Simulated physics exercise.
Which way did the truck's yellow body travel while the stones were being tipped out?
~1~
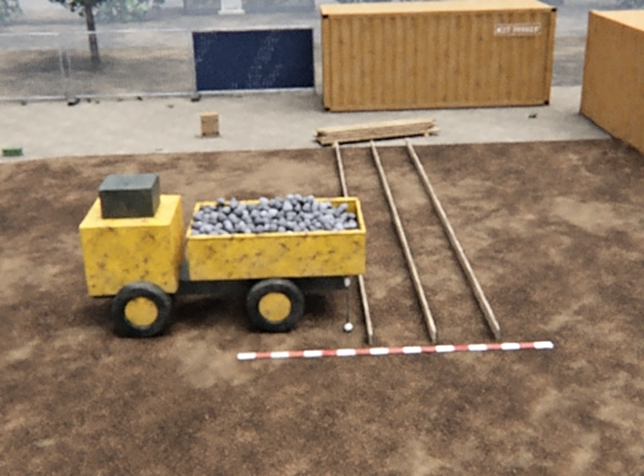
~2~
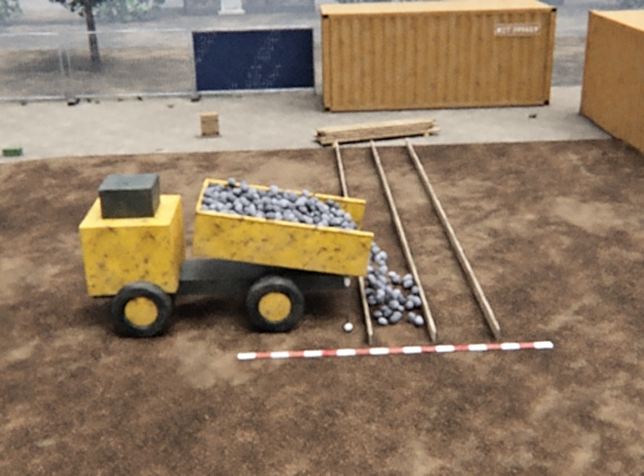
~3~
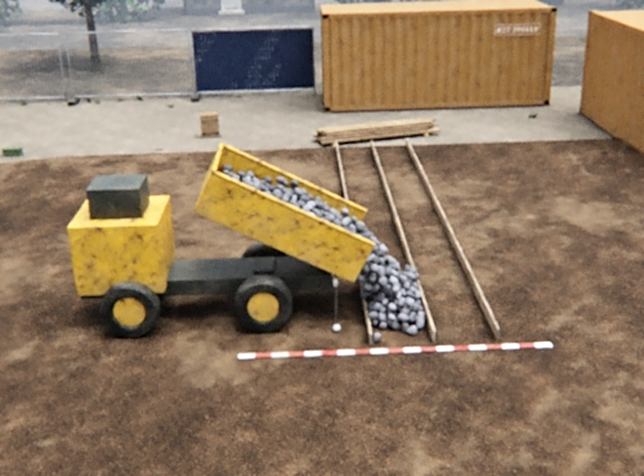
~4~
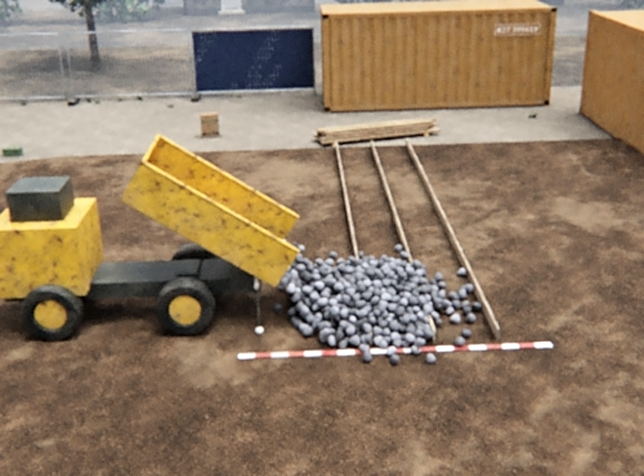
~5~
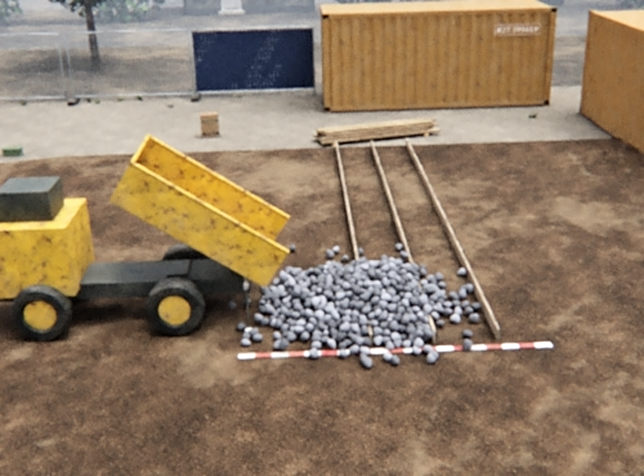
The yellow body travelled to the left along with the truck, away from the growing heap of stones.
